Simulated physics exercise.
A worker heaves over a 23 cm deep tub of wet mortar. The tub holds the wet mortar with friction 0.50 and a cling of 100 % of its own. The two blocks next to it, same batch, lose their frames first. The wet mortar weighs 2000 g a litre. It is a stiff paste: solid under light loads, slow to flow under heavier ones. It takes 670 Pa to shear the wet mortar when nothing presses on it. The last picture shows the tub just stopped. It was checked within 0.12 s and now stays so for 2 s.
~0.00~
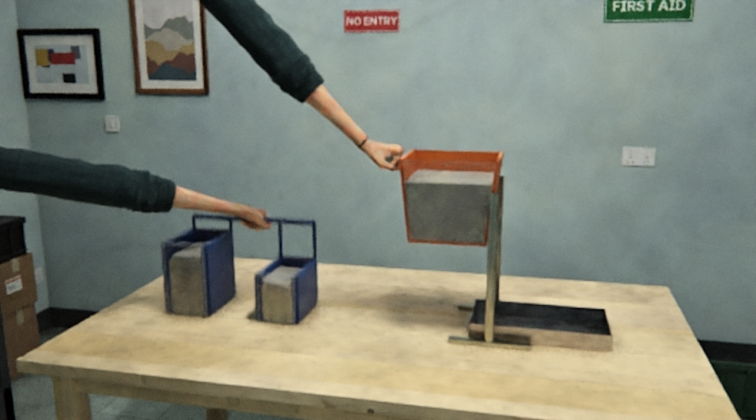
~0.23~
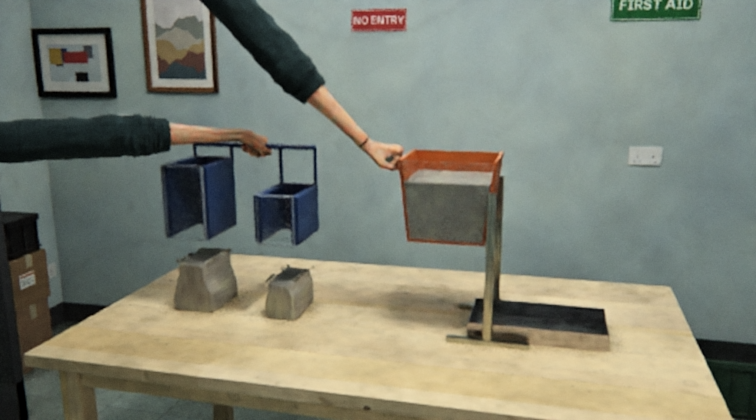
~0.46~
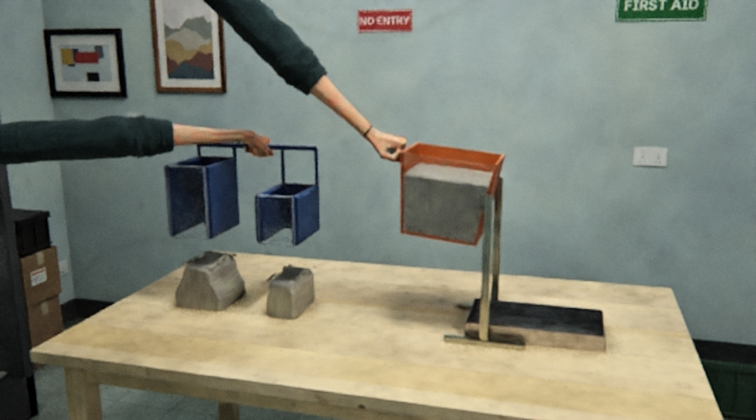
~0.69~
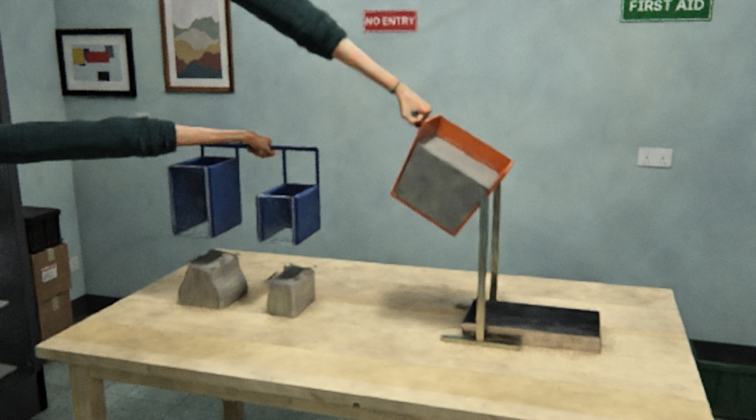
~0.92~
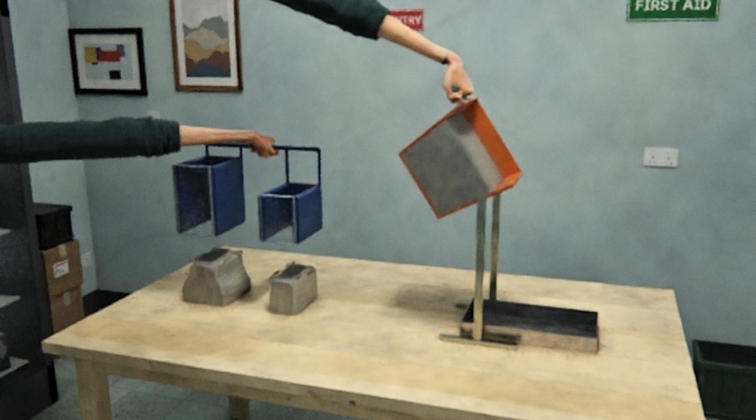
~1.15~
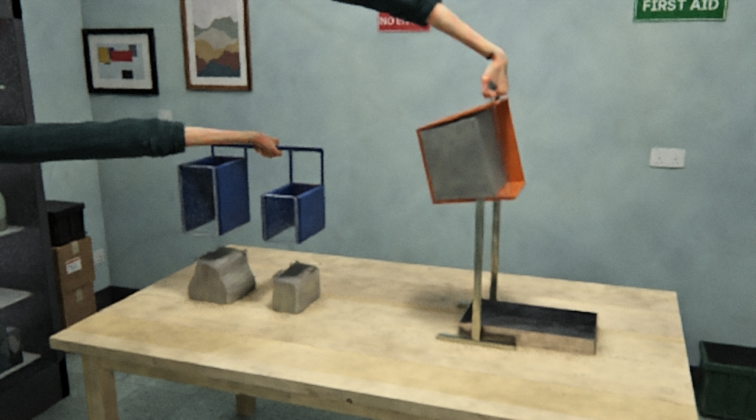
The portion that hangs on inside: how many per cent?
Close to 100 per cent.
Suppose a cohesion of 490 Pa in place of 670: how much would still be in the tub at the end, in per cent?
In that case some 80 per cent.
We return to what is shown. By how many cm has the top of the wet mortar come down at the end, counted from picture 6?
Some 4 cm.
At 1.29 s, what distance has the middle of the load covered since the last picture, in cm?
Some 1 cm.
By 1.29 s, the tub is at 76 degrees and holds 100 %.
By 1.46 s, the tub is at 76 degrees and holds 100 %.
By 1.63 s, the tub is at 76 degrees and holds 100 %.
By 1.80 s, the tub is at 76 degrees and holds 100 %.
By 3.15 s, at the end, the tub is at 76 degrees and holds 100 %.
